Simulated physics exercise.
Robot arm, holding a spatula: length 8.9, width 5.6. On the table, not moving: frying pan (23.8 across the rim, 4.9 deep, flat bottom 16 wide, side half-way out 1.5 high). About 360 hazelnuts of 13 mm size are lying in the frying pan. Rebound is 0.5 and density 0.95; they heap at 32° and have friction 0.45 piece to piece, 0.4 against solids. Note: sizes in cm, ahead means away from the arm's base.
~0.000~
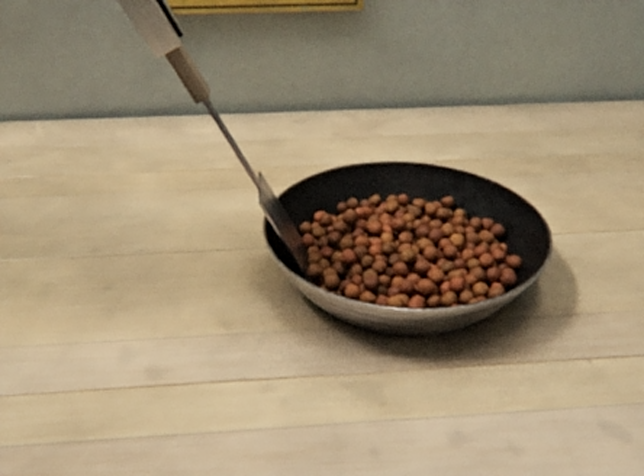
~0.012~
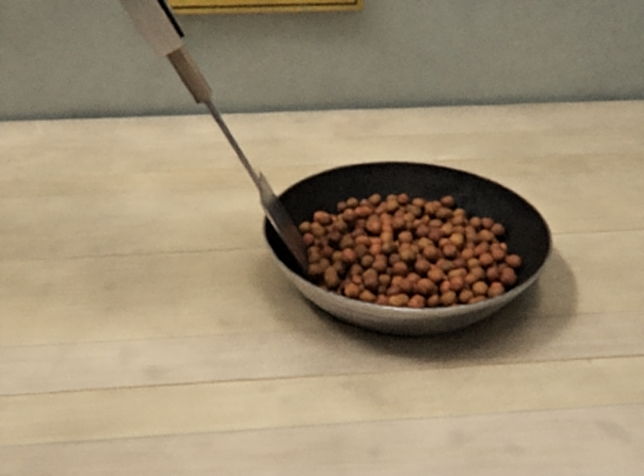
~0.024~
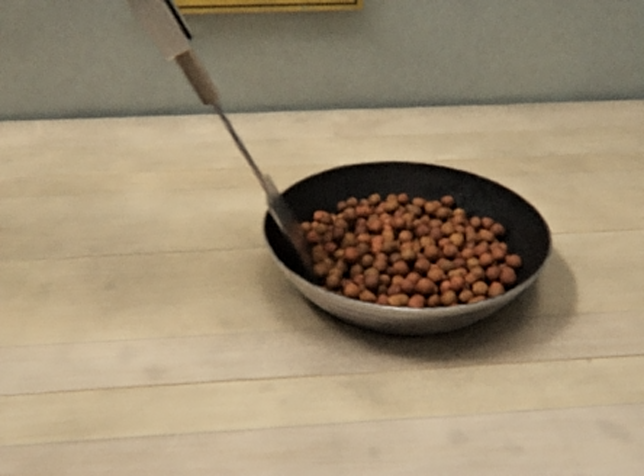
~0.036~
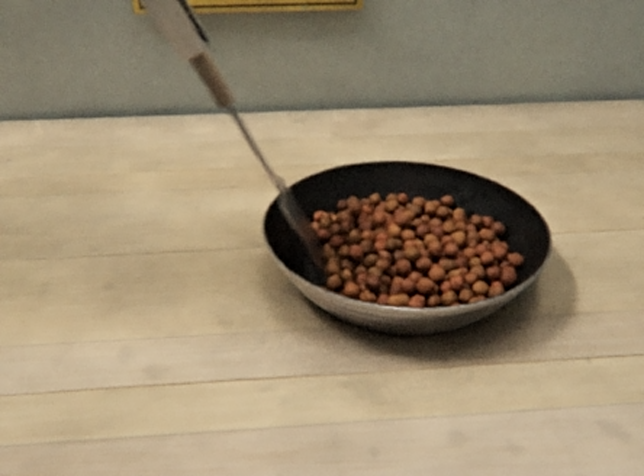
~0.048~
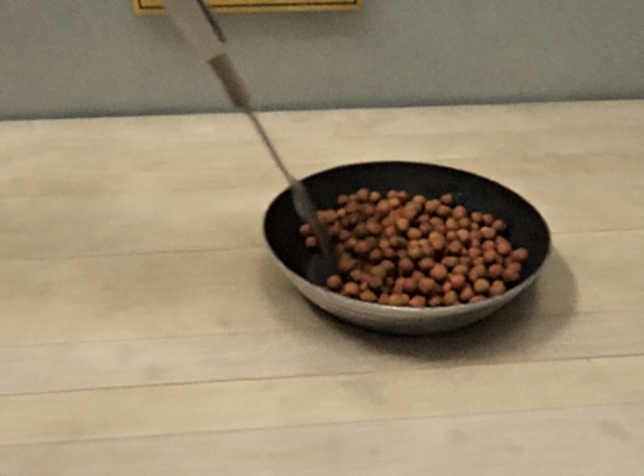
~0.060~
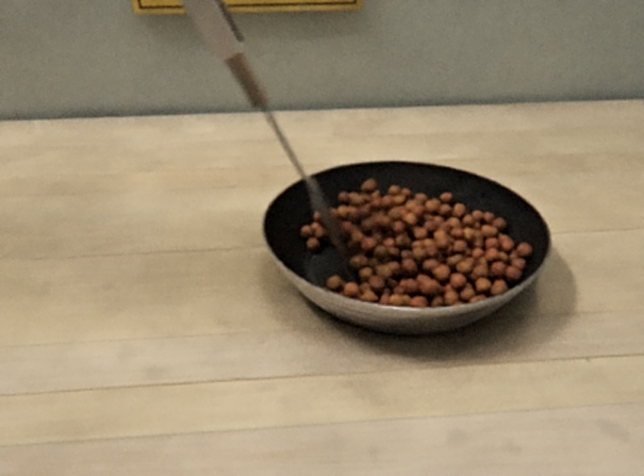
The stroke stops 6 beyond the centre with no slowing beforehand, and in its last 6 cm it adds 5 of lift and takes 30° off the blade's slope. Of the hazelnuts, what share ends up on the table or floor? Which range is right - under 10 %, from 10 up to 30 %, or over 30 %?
Right range: From 10 up to 30 %.
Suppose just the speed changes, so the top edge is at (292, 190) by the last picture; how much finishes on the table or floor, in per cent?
Some 5 percent.
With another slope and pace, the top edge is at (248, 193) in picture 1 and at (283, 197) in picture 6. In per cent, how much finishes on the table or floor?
I'd put it at roughly 10 per cent.
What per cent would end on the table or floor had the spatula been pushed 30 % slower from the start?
Some 10 in a hundred.
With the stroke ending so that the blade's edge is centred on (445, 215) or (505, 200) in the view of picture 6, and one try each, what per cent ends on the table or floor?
Try 1: Approx. 10 %; try 2: Approx. 25 %.
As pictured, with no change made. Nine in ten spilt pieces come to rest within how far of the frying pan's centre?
Around 55 centimetres.
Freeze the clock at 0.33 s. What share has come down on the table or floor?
Roughly 10 percent.
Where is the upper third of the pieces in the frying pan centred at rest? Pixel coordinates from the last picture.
I'd say around pixel (470, 235).
By 0.09 s, sloping 63°, highest piece 6 above the table; 359 in the frying pan.
By 0.12 s, sloping 53°, highest piece 7 above the table; 359 in the frying pan.
By 0.33 s, sloping 34°, highest piece 6 above the table; 307 in the frying pan, 44 on the table or floor, 8 on the blade or in flight.
By 1.38 s, sloping 34°, highest piece 5 above the table; 307 in the frying pan, 52 on the table or floor.
Final count, 307 in the frying pan, 52 on the table or floor. That is 14 % on the table or floor.
